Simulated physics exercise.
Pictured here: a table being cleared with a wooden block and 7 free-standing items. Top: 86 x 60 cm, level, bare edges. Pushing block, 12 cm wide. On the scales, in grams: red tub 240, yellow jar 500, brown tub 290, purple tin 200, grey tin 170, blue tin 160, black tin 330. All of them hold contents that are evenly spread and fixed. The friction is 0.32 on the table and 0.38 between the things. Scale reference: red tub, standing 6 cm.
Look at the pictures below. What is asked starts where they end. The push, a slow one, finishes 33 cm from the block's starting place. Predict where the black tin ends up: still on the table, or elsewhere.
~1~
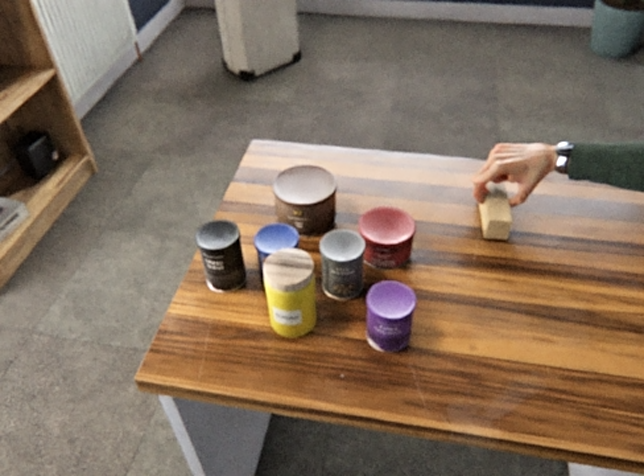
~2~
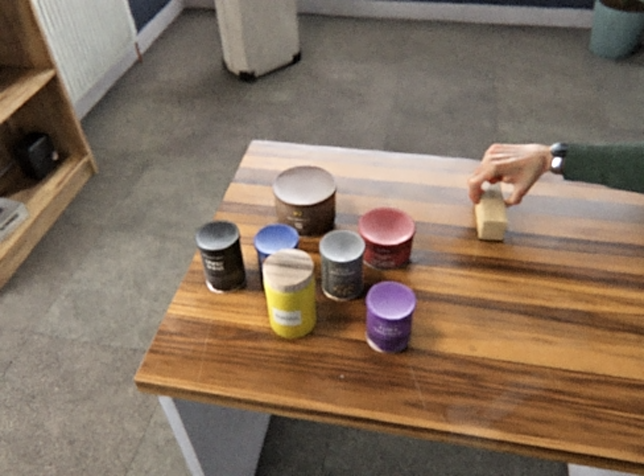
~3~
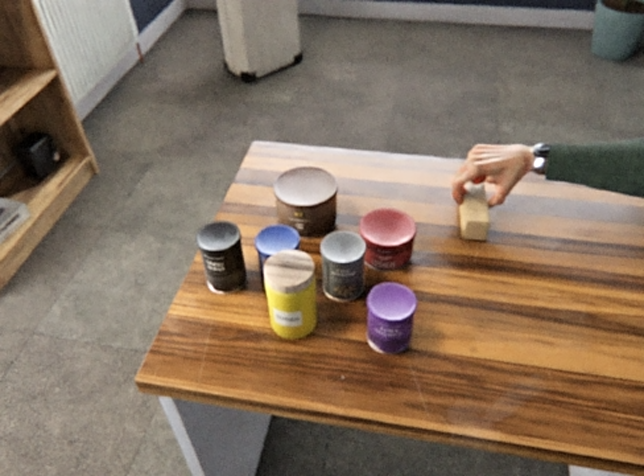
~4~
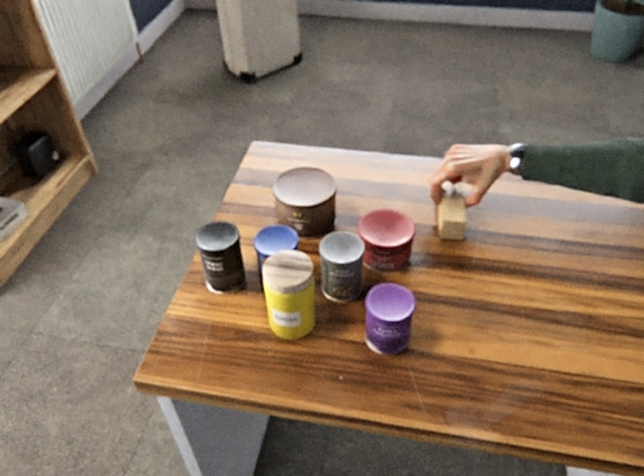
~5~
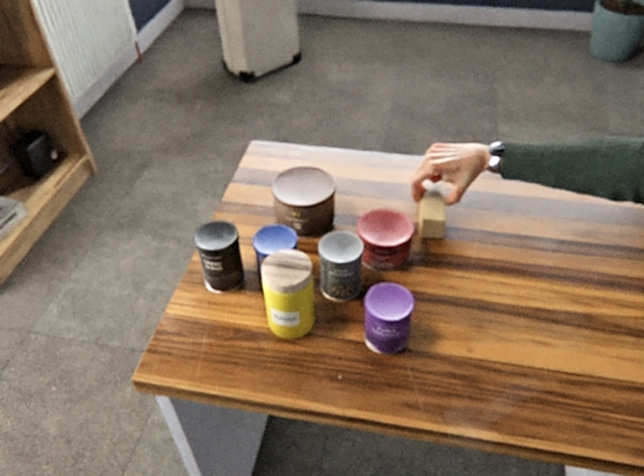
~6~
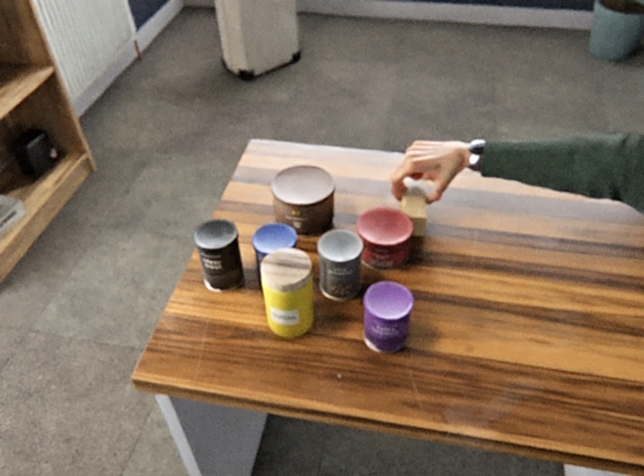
The black tin ends up still there.
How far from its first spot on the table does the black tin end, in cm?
Net distance near 0 cm.
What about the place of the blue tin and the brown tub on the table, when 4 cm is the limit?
Here the blue tin is left in place, and the brown tub moves off.
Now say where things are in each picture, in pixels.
The first frame shows pusher on by 0 cm; black tin (223, 257); red tub (386, 238).
The second frame shows pusher on by 1 cm; brown tub (305, 202); purple tin (390, 318).
The third frame shows pusher on by 4 cm; grey tin (343, 267).
The fourth frame shows pusher on by 7 cm; red tub (386, 240); yellow jar (291, 296).
The fifth frame shows pusher on by 11 cm; brown tub (304, 202); purple tin (388, 319).
The sixth frame shows pusher on by 14 cm; black tin (220, 256); grey tin (340, 265).
Then, 0.30 s past the last view, pusher on by 21 cm.
Then, 0.60 s past the last view, pusher on by 28 cm; brown tub shifted 2 cm.
Then, 0.80 s past the last view, pusher on by 32 cm; brown tub shifted 6 cm.
Finally, not toppled but over 4 cm from the start, brown tub; the other 6 still in place (within 4 cm). Final places as that camera would see them, black tin near (220, 256).
